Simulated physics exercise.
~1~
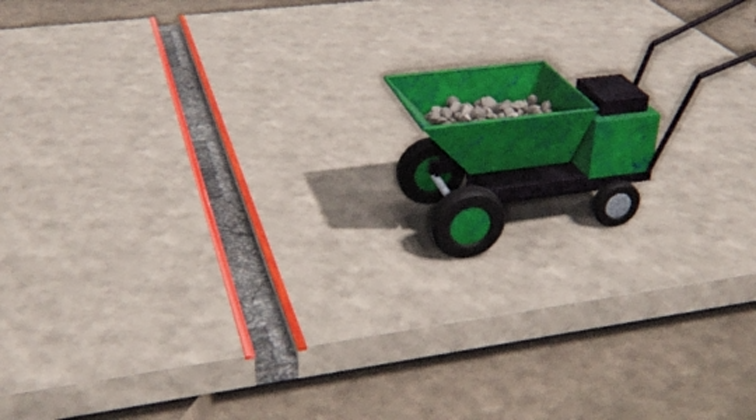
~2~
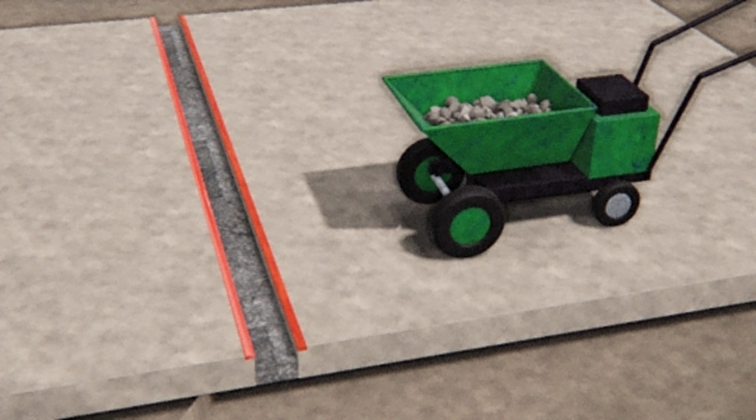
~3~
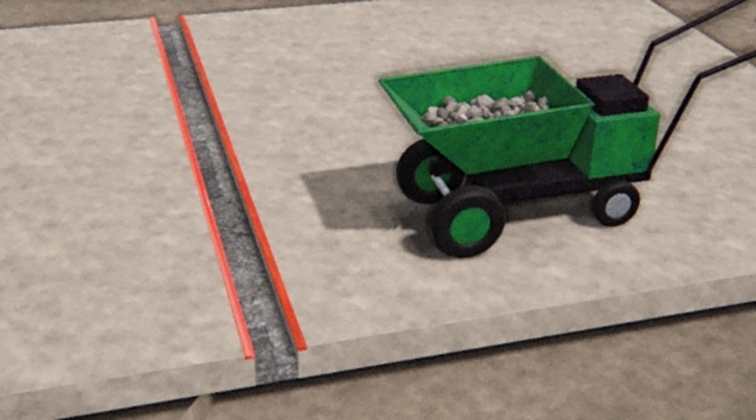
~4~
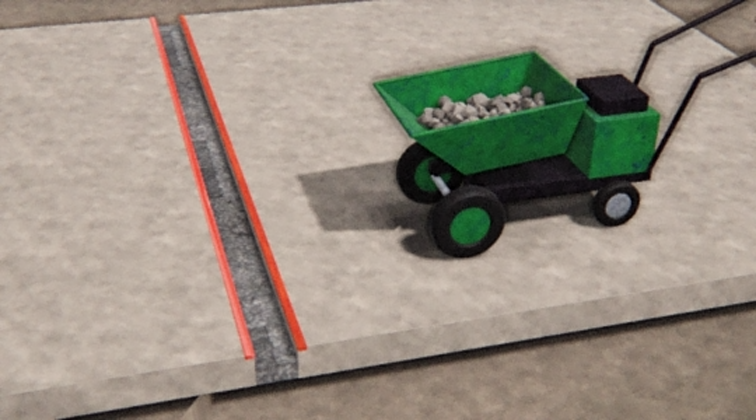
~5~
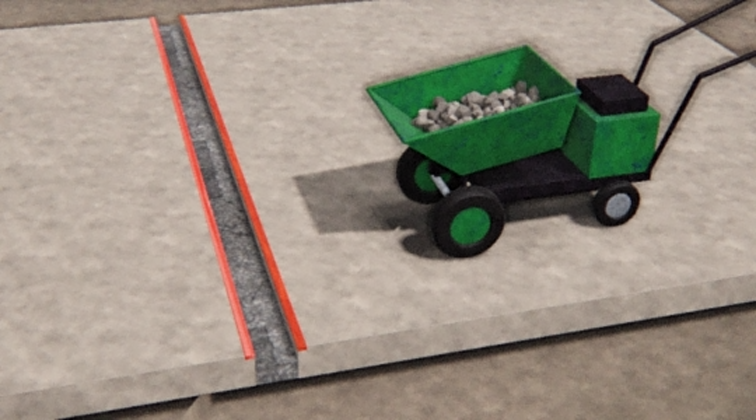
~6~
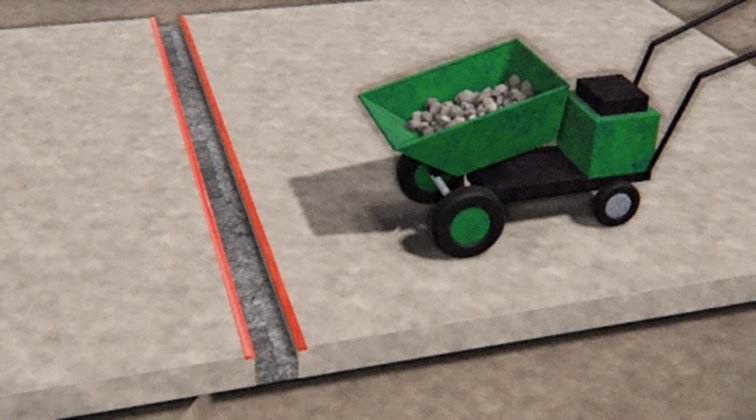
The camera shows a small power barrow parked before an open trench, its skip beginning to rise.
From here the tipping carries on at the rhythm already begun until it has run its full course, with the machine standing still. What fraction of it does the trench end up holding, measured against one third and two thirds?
Short of one third.
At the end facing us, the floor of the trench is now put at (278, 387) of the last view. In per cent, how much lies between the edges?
That would give roughly 20 percent.
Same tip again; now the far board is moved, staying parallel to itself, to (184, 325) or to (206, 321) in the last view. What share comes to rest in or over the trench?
In turn 20 and 20 in a hundred.
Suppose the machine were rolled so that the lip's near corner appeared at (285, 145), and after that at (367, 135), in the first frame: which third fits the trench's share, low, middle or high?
At spot one the answer is less than a third, and at spot two it is one to two thirds.
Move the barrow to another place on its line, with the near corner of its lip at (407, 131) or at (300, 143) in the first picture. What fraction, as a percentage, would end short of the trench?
Try 1: 40 %. Try 2: 0 %.
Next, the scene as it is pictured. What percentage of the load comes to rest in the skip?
35 in a hundred, roughly.
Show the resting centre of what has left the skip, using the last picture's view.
Close to (297, 244) in the last view.
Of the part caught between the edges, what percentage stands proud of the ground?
5 per cent or thereabouts.
Soon after the last picture, skip tipped steeply; all in the skip.
A little later, skip tipped right over; most in the skip; about a quarter short of the trench.
Later still, skip tipped right over; about a third in the skip; about half short of the trench; a small part in or heaped over the trench; a stray few beyond it.
At rest, skip tipped right over; about a third in the skip; about half short of the trench; a small part in or heaped over the trench; a stray few beyond it.
